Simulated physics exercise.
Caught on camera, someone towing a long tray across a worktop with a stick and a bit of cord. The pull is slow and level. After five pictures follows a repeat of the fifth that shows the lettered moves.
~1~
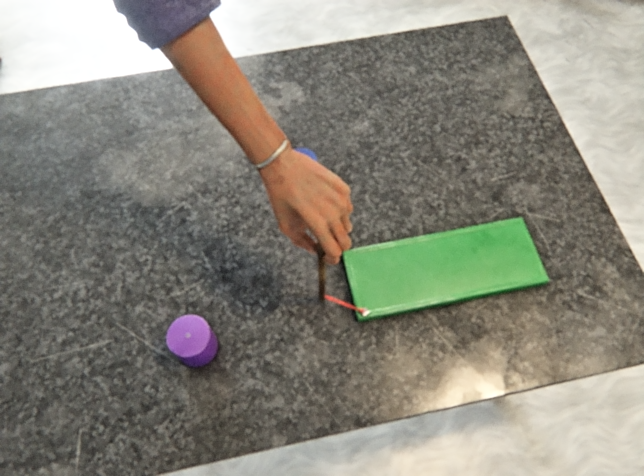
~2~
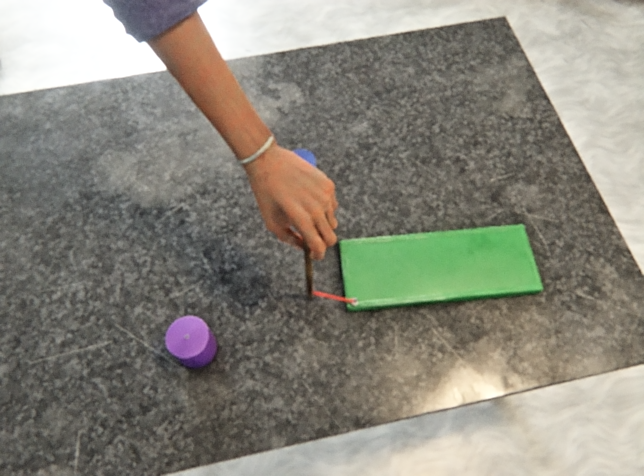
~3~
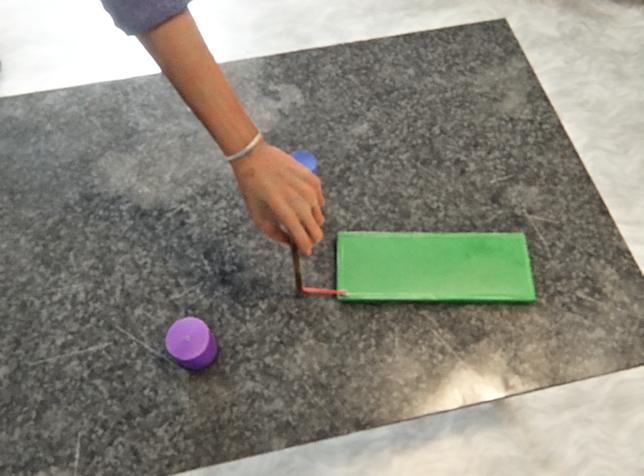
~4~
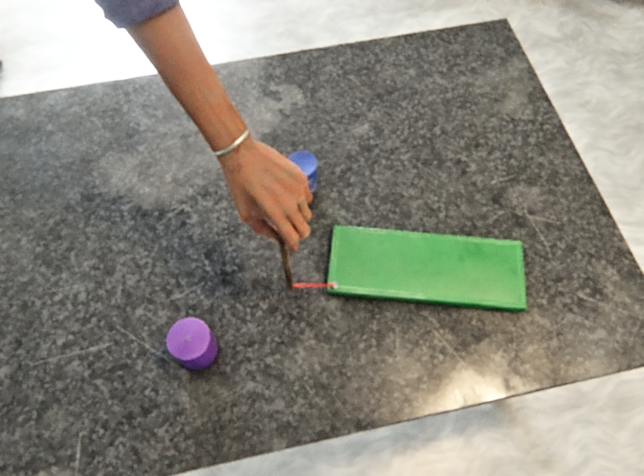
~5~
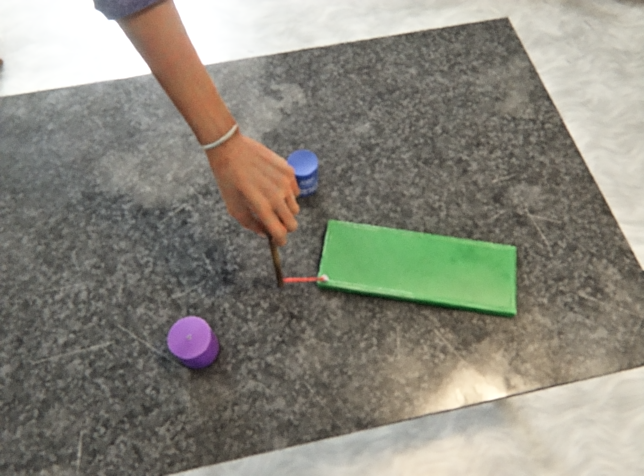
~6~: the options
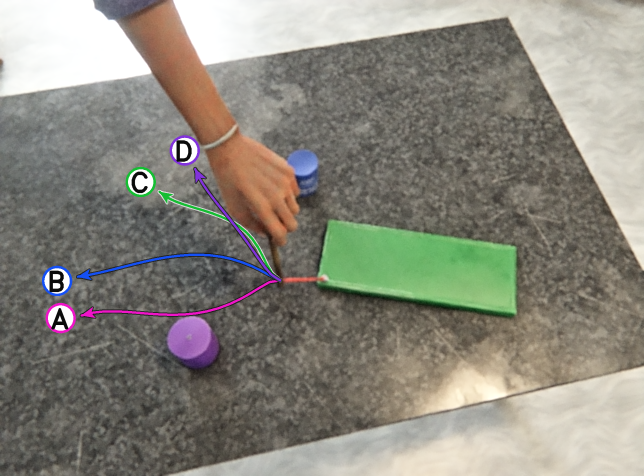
A hand slowly towing a green tray leftward by a stick and red cord across a dark worktop, the tray swivelling clockwise.
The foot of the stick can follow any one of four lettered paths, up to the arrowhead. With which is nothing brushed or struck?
With B nothing is hit.
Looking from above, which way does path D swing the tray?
On that path, clockwise.
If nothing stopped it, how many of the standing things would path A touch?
One.
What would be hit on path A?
The purple tin.
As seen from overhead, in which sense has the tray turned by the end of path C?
Clockwise.
On the marked copy, A from (280, 280) via (184, 315) to (82, 315); B from (280, 280) via (178, 256) to (78, 277); C from (280, 280) via (230, 221) to (160, 192); D from (280, 280) via (230, 220) to (195, 169).
Taking B. A third of the way, foot of the stick (213, 257), middle of the tray (352, 263).
Two thirds of the way, foot of the stick (137, 264), middle of the tray (276, 262).
When it is over, foot of the stick (73, 278), middle of the tray (214, 267); nothing has been touched.
As for the rest, A meets the purple tin; C meets the blue jar; D meets the blue jar.
